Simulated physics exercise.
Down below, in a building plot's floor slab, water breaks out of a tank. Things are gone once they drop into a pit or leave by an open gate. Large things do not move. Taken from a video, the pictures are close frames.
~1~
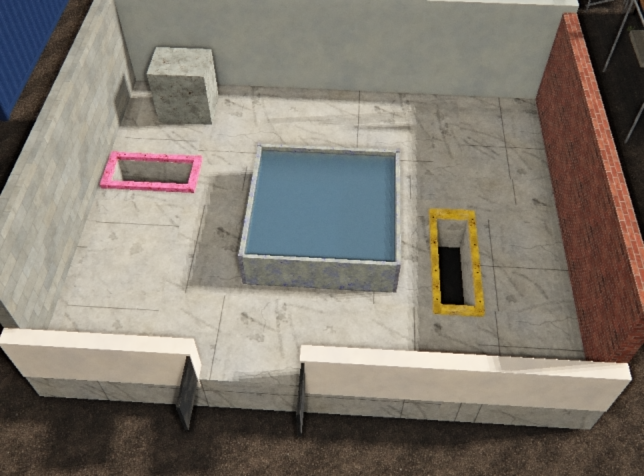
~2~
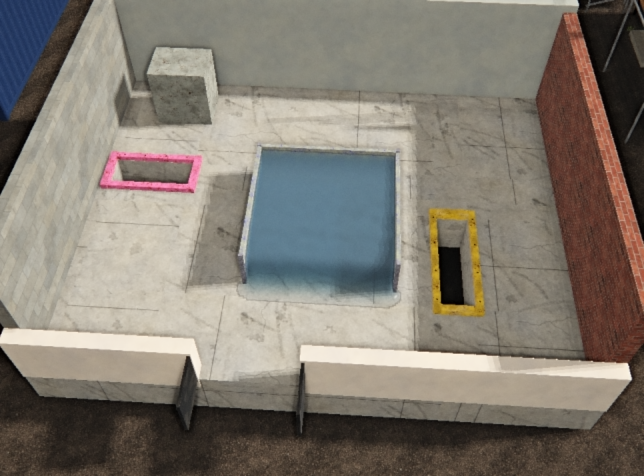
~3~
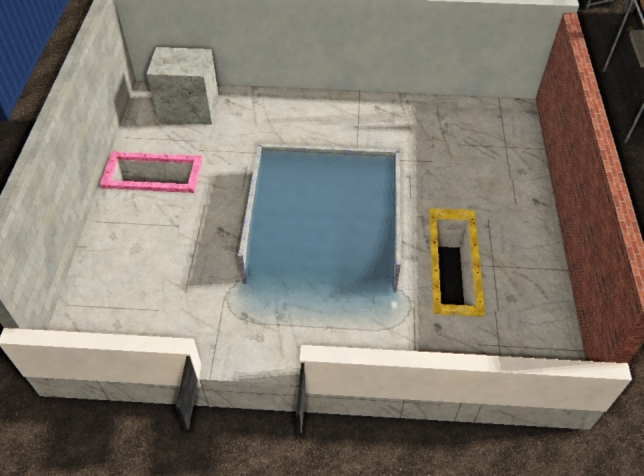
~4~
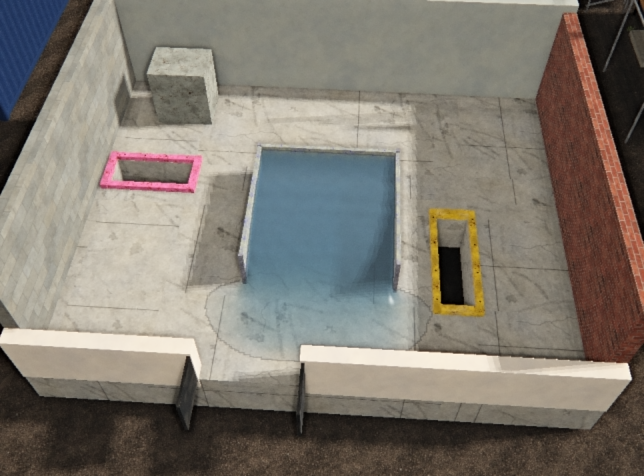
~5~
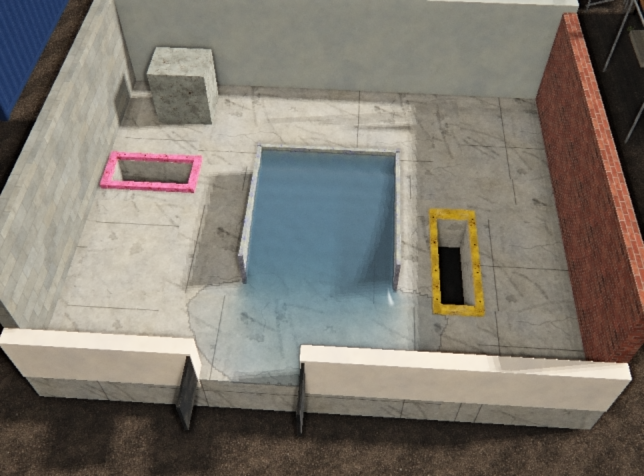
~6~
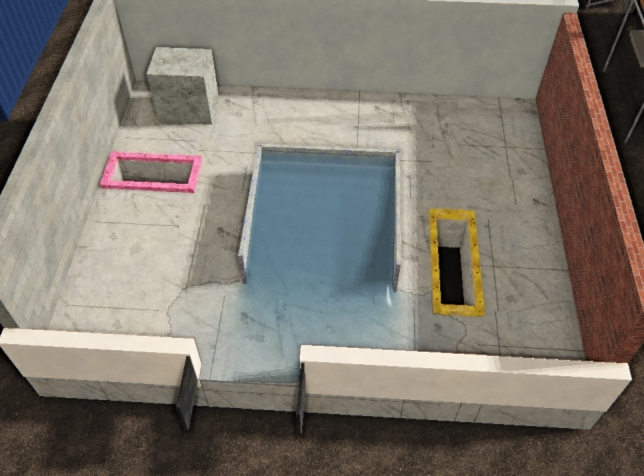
In this clip, the near side of a square water tank in a walled plot gives way, and water pours out across the pale floor slab, spreading toward the viewer and reaching the front wall and its open gate.
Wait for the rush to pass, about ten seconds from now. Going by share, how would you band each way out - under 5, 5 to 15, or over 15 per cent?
Gate: Greater than fifteen per cent; yellow pit: Smaller than five per cent; pink pit: Smaller than five per cent.
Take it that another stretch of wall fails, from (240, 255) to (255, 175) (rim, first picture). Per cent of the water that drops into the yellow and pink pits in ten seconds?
I'd say the yellow pit gets around 0 percent and the pink pit around 12 percent.
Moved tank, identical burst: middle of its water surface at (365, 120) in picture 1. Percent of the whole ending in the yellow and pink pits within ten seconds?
Within ten seconds, yellow collects 6 percent of the total and pink collects 0 percent.
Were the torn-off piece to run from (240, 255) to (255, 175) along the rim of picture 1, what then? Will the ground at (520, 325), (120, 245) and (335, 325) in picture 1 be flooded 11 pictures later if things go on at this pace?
Well, the first is missed by the spill, the next hit by the spill, the last missed by the spill.
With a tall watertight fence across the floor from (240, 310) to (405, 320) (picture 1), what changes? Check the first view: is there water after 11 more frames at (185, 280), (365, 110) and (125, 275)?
Swamped; spared; swamped.
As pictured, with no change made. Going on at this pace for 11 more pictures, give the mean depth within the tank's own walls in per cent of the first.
Somewhere near 36 %, give or take.
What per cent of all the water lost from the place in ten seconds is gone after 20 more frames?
About 70 per cent.
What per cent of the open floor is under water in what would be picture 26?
The answer is around 35 per cent.
A moment on, water covers 15 % of the floor; the gate 8 %, the yellow pit 0 %, the pink pit 0 %.
Next, water covers 25 % of the floor; the gate 18 %, the yellow pit 0 %, the pink pit 0 %.
Then, water covers 35 % of the floor; the gate 29 %, the yellow pit 0 %, the pink pit 0 %.
Later, water covers 65 % of the floor; the gate 37 %, the yellow pit 0 %, the pink pit 0 %.
In the end, water covers 90 % of the floor; the gate 41 %, the yellow pit 0 %, the pink pit 0 %.
